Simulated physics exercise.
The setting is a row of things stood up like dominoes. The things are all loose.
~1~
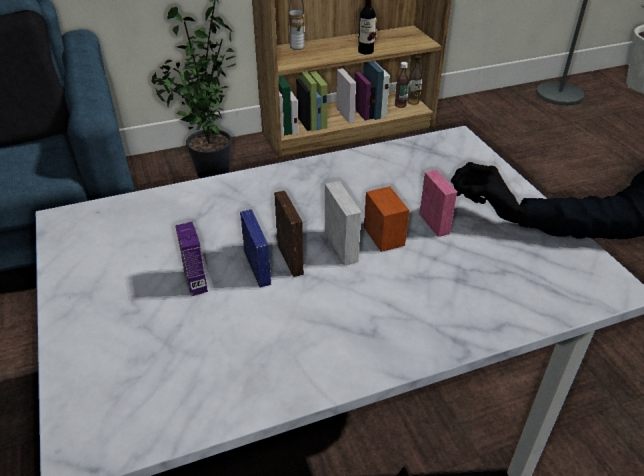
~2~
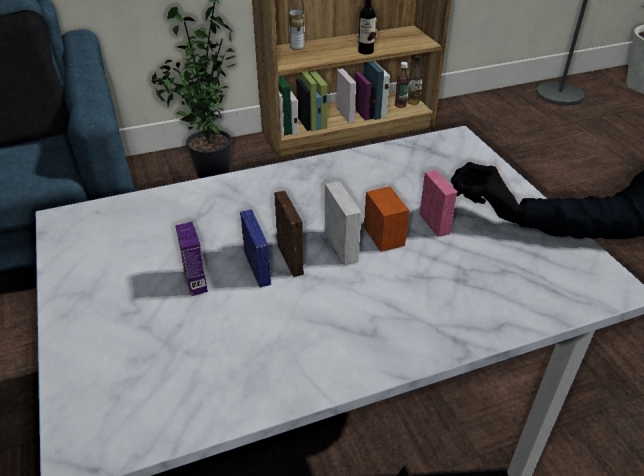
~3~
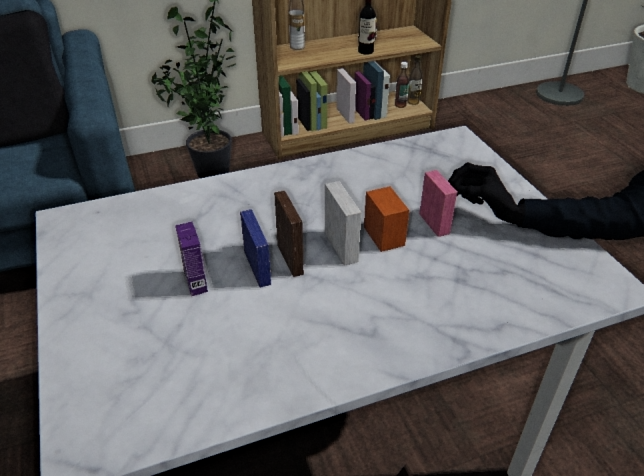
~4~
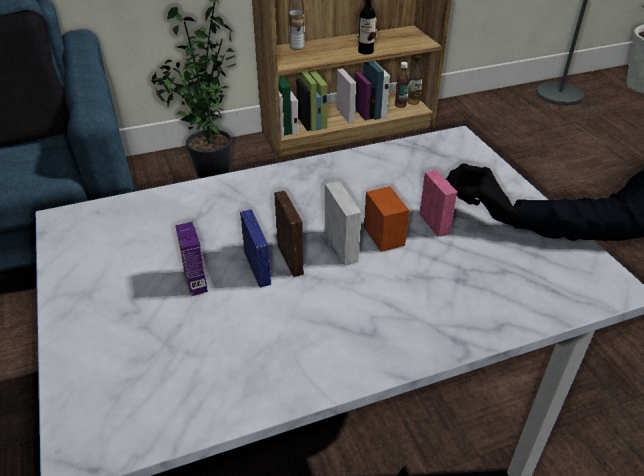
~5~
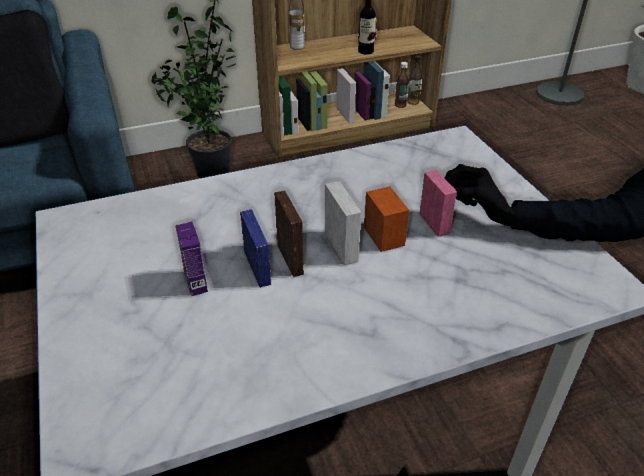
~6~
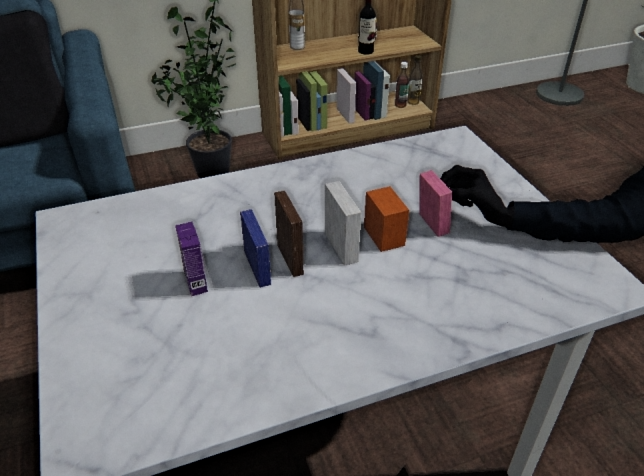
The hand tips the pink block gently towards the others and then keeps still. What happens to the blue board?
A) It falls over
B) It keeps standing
B, it keeps standing.
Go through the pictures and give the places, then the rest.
In the first frame, blue board (256, 248); orange block (386, 219).
In the second frame, white block (342, 223); orange block (386, 219).
In the third frame, brown block (289, 234); white block (342, 223).
In the fourth frame, orange block (386, 219); brown block (289, 234).
In the fifth frame, white block (342, 223); orange block (386, 219).
In the sixth frame, pink block 6° over; blue board (256, 248); brown block (289, 234).
Then, 0.20 s after the last picture, pink block 22° over.
Then, 0.30 s after the last picture, pink block 40° over.
Then, 0.80 s after the last picture, pink block 45° over.
At rest, all 4 in place. Seen from the same camera at the end, blue board near (256, 248).
